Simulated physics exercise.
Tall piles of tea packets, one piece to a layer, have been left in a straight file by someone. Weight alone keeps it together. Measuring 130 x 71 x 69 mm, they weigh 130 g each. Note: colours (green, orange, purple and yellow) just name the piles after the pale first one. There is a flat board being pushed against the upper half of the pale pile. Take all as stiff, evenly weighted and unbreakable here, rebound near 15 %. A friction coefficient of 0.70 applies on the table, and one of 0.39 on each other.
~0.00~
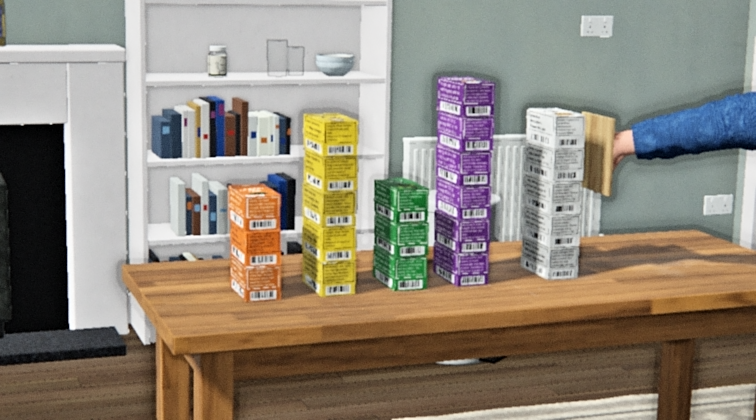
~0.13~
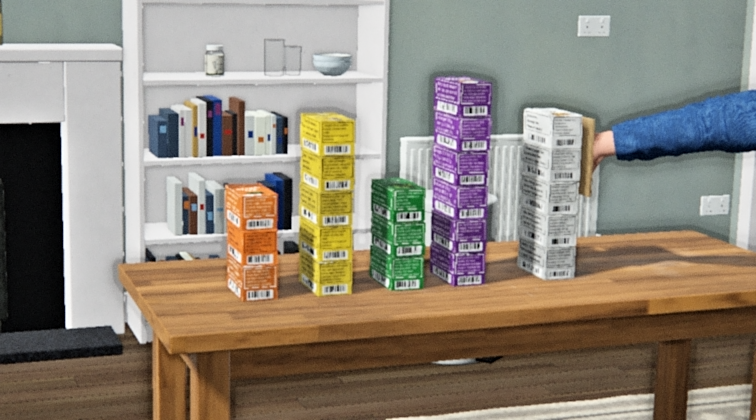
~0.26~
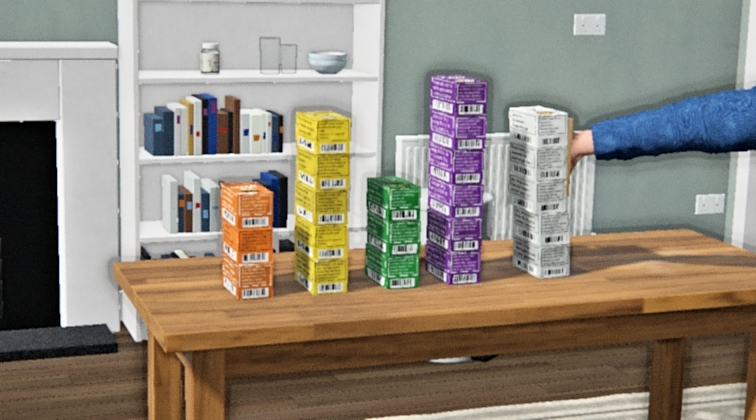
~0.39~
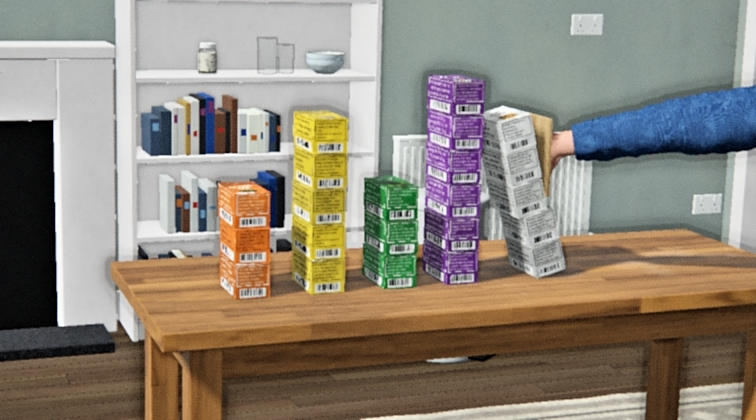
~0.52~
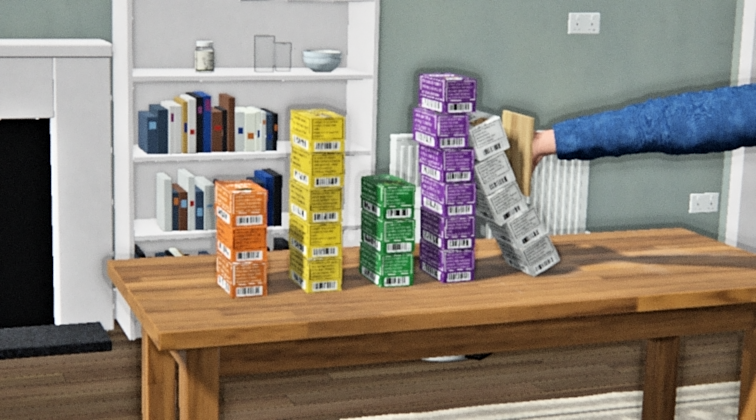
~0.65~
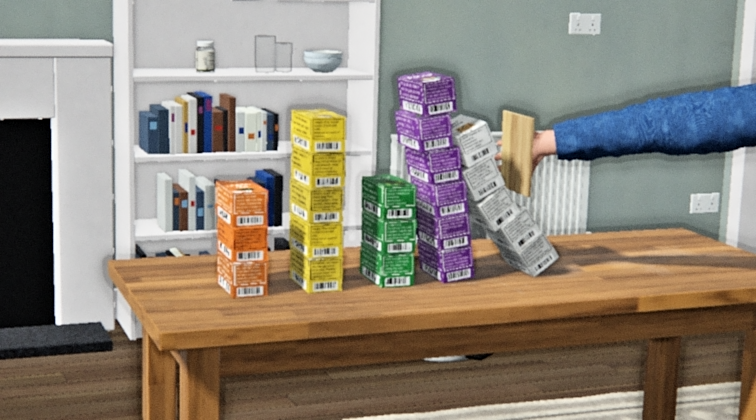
Hand with a flat board pushing a pale stack of packets leftward until it leans against the purple stack, tilting it.
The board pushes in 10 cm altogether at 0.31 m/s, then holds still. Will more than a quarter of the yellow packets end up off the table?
Yes.
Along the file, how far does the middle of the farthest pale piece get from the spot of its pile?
About 34 cm along.
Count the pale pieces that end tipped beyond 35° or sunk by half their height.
The count is 5.
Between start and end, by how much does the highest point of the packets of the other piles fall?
20 cm.
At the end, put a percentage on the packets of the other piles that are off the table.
Share: Approx. 20 %.
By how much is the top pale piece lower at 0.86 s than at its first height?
About 6 cm.
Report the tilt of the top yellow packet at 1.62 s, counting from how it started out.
I'd estimate close to 80°.
Around 0.86 s, 5 of the pale pile down; none of the 5 yellow packets off the table (0 of 17 in all colours); top yellow packet unmoved; top purple packet tipped 30°, 31 mm lower.
Around 1.14 s, 5 of the pale pile down; none of the 5 yellow packets off the table (0 of 17 in all colours); top yellow packet tipped 40°, 31 mm lower; top green packet tipped 38°, 39 mm lower.
Around 1.62 s, 5 of the pale pile down; 1 of the 5 yellow packets off the table (2 of 17 in all colours); top yellow packet on its side; top purple packet on its side.
Finally (2.1 s), 5 of the pale pile down; 2 of the 5 yellow packets off the table (3 of 17 in all colours); top yellow packet on its side; top orange packet upside down. That is 40 per cent.
